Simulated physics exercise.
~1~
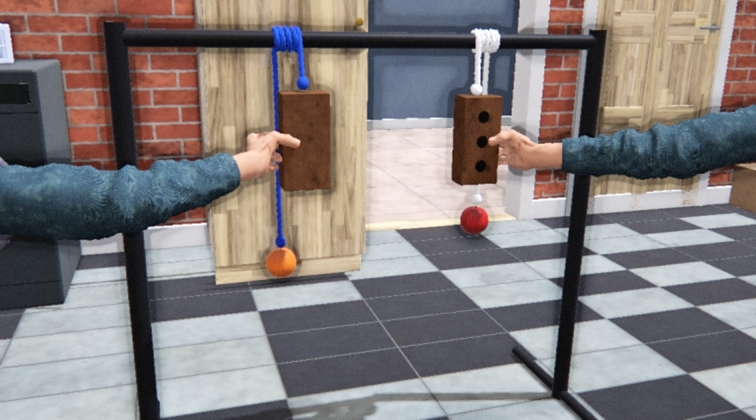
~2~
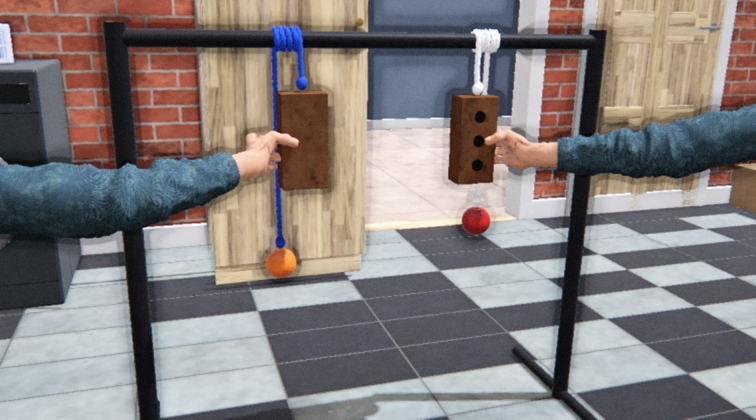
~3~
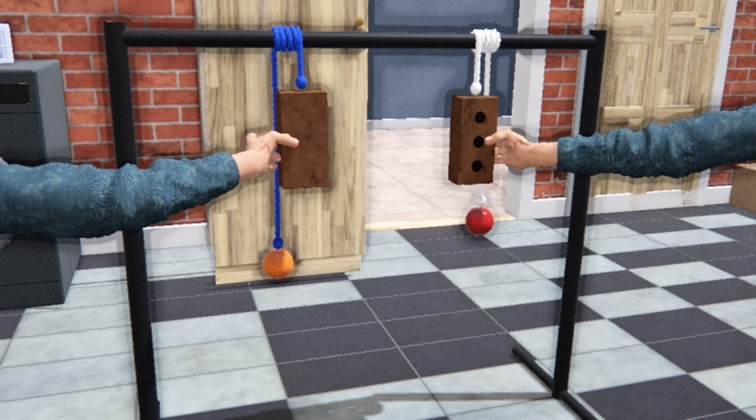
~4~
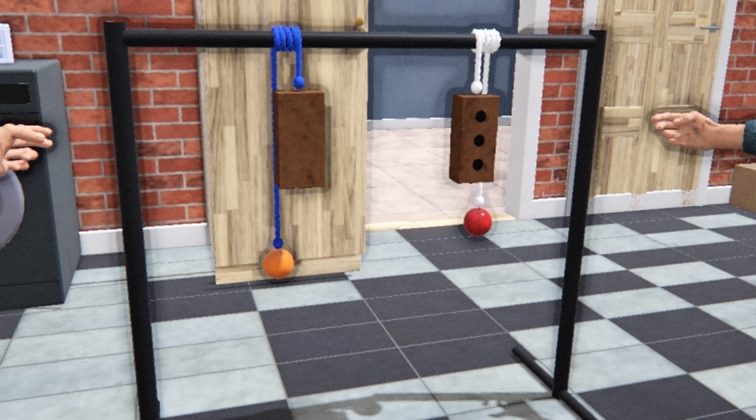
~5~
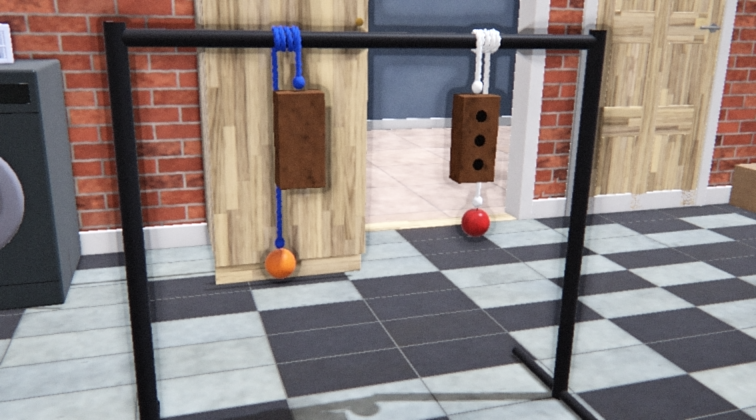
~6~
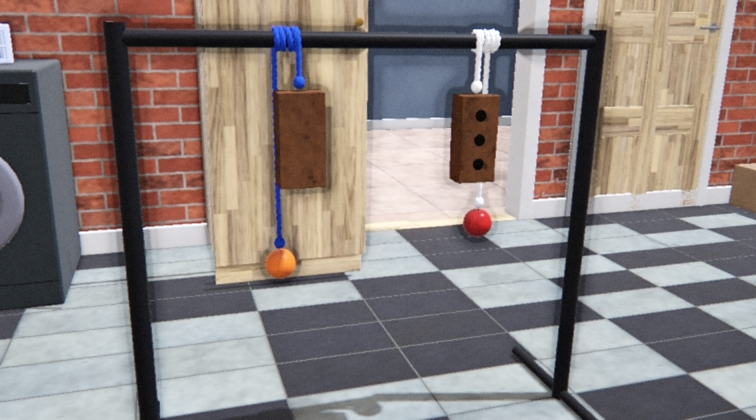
In a room with brick walls and a checkered floor, a black rail holds two ropes looped around it, a blue one on the left and a white one on the right. Each rope carries a brown brick, with an orange ball hanging at the lower left and a red ball at the lower right. Two hands reach in from either side and touch the bricks. The hands then let go and draw back out of view. Neither rope runs over the rail, and both bricks remain hanging at about the same height, the balls still below.
